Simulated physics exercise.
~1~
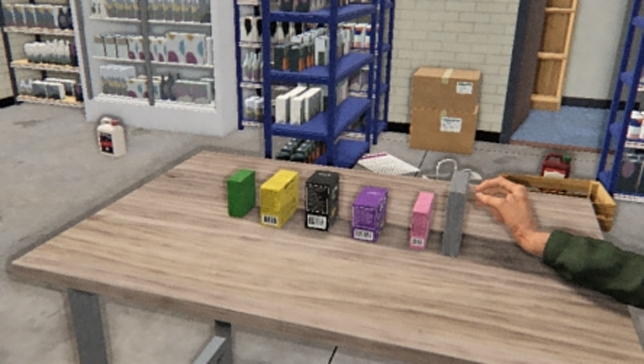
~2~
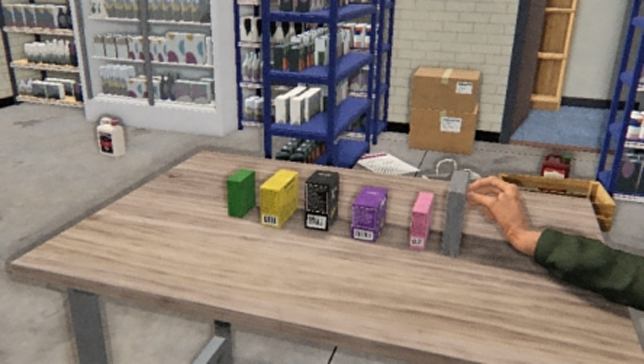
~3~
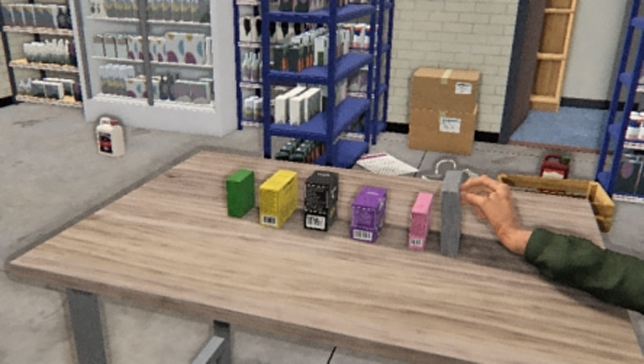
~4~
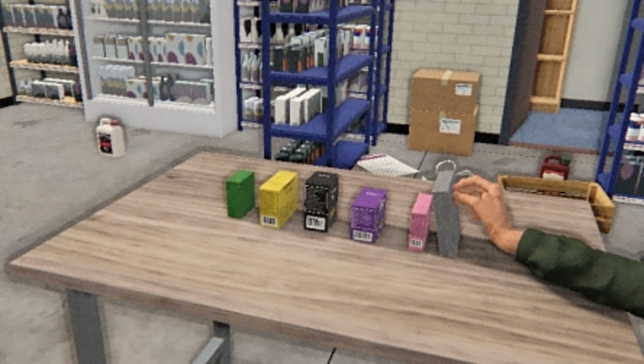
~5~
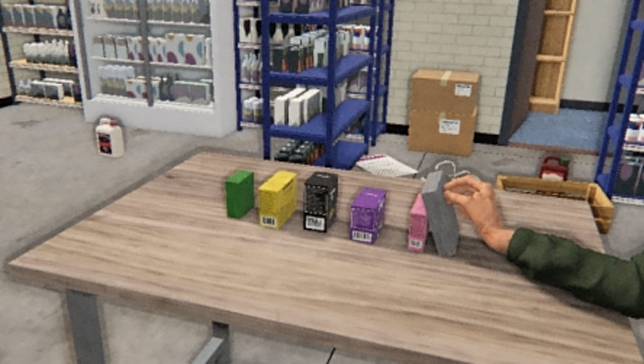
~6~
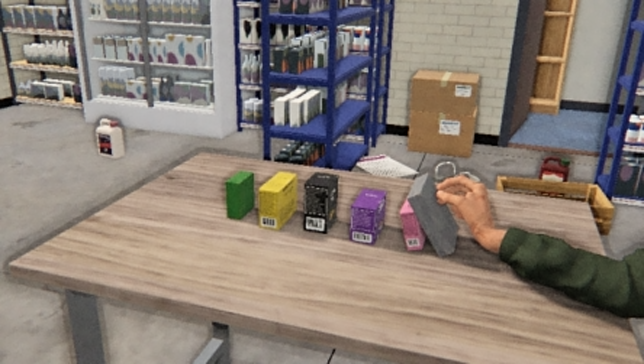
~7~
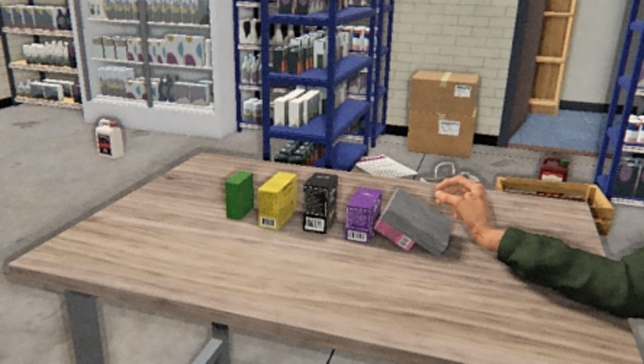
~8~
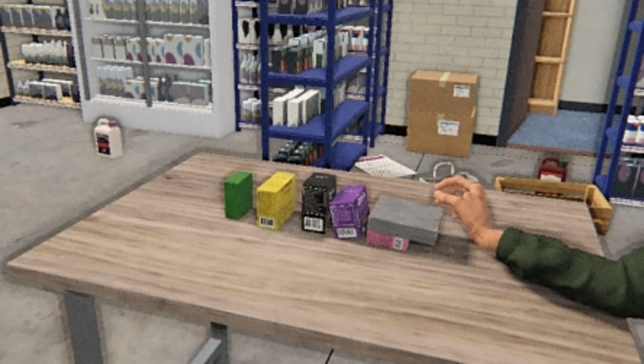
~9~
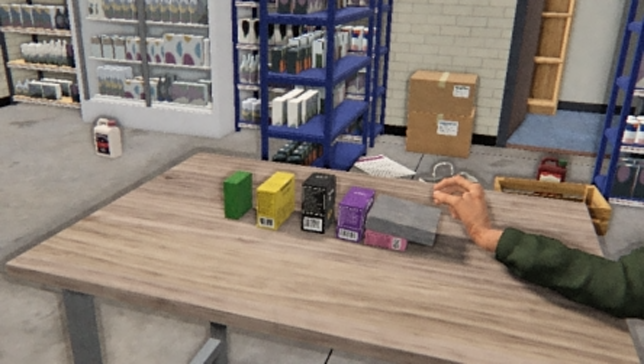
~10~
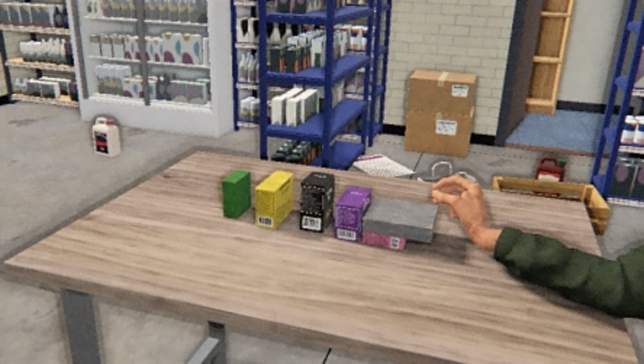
The video shows a hand tipping a grey block leftward at the end of a row of upright coloured packets on a wooden table. The block knocks over the pink packet and nudges the purple one, which stays standing with the black, yellow and green pieces.
